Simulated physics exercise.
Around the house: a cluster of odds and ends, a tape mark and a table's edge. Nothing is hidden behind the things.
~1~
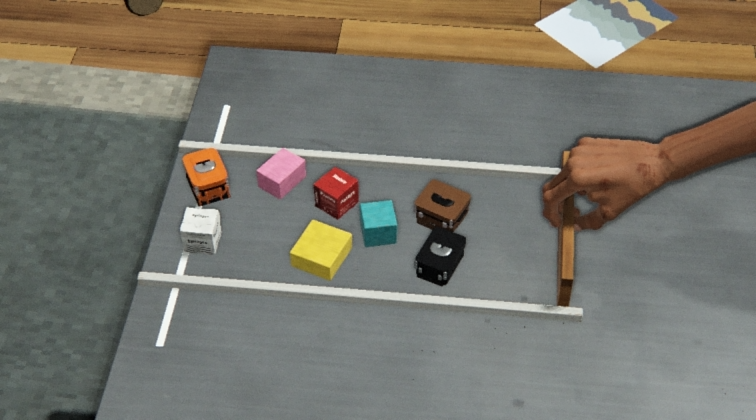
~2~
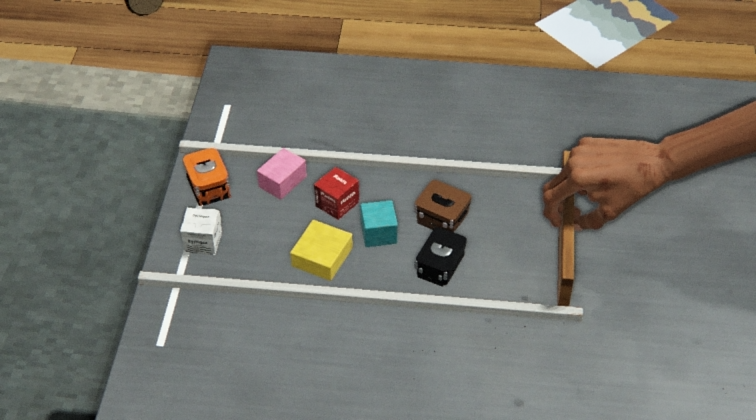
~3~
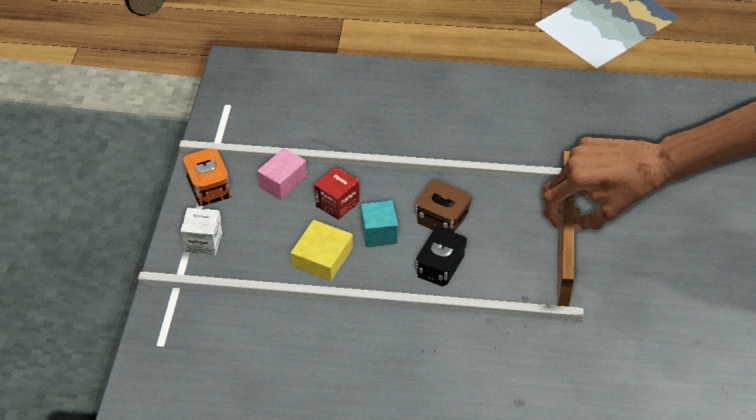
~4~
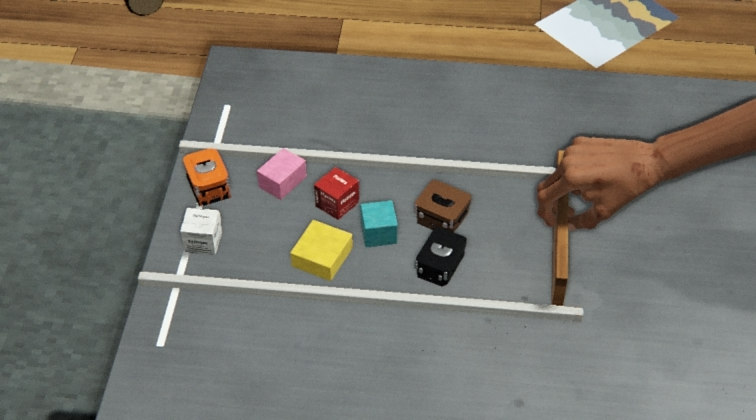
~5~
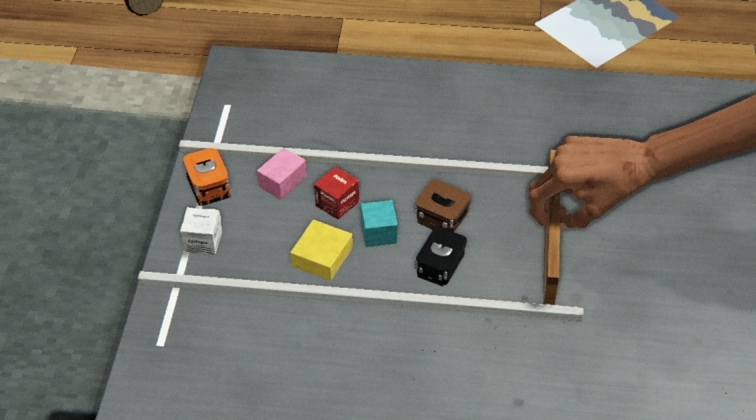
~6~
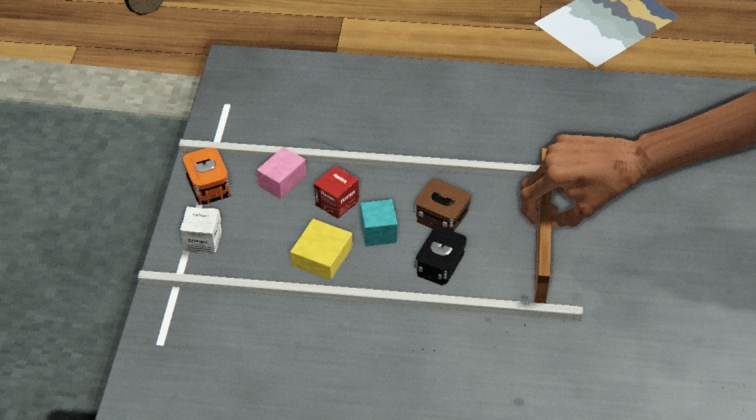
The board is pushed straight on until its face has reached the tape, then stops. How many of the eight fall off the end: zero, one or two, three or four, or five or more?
In the end the number that fall off is five or more.
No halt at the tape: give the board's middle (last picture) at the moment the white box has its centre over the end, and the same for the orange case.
At (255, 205) for the white box; at (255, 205) for the orange case.
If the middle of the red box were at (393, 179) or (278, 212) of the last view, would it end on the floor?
In turn it holds on; comes down.
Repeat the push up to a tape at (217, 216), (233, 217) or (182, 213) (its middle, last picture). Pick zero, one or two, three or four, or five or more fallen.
The falls would be 3 or 4; 1 or 2; five or more.
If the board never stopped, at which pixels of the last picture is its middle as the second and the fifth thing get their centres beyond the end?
About (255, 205), then (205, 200).
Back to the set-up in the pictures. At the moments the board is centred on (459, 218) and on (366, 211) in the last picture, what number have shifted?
2 and 5.
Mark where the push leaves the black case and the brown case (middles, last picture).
About (169, 240), and the other about (181, 180).
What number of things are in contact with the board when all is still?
The number is 3.
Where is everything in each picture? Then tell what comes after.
The first frame shows orange case (207, 177); white box (201, 231); pink block (282, 174); board (566, 228); tape (196, 215).
The second frame shows white box (202, 231); black case (441, 258).
The third frame shows pink block (282, 174); brown case (443, 209).
The fourth frame shows orange case (207, 177); board (561, 227).
The fifth frame shows white box (202, 231); yellow block (322, 250).
The sixth frame shows orange case (207, 176); white box (201, 231); pink block (282, 173); board (544, 225); tape (197, 214).
Soon after, none off yet; orange case at rest near (207, 176); white box at rest near (201, 231); pink block at rest near (282, 173).
Then, none off yet; orange case at rest near (207, 176); white box at rest near (201, 231); pink block moving near (276, 170).
Further on, none off yet; orange case moved about its own width near (174, 173); white box moved about its own width near (156, 228); pink block moved about its own width near (248, 160).
By the end, the number that fall off is five or more; fallen, turquoise block, red box, yellow block, white box and orange case.
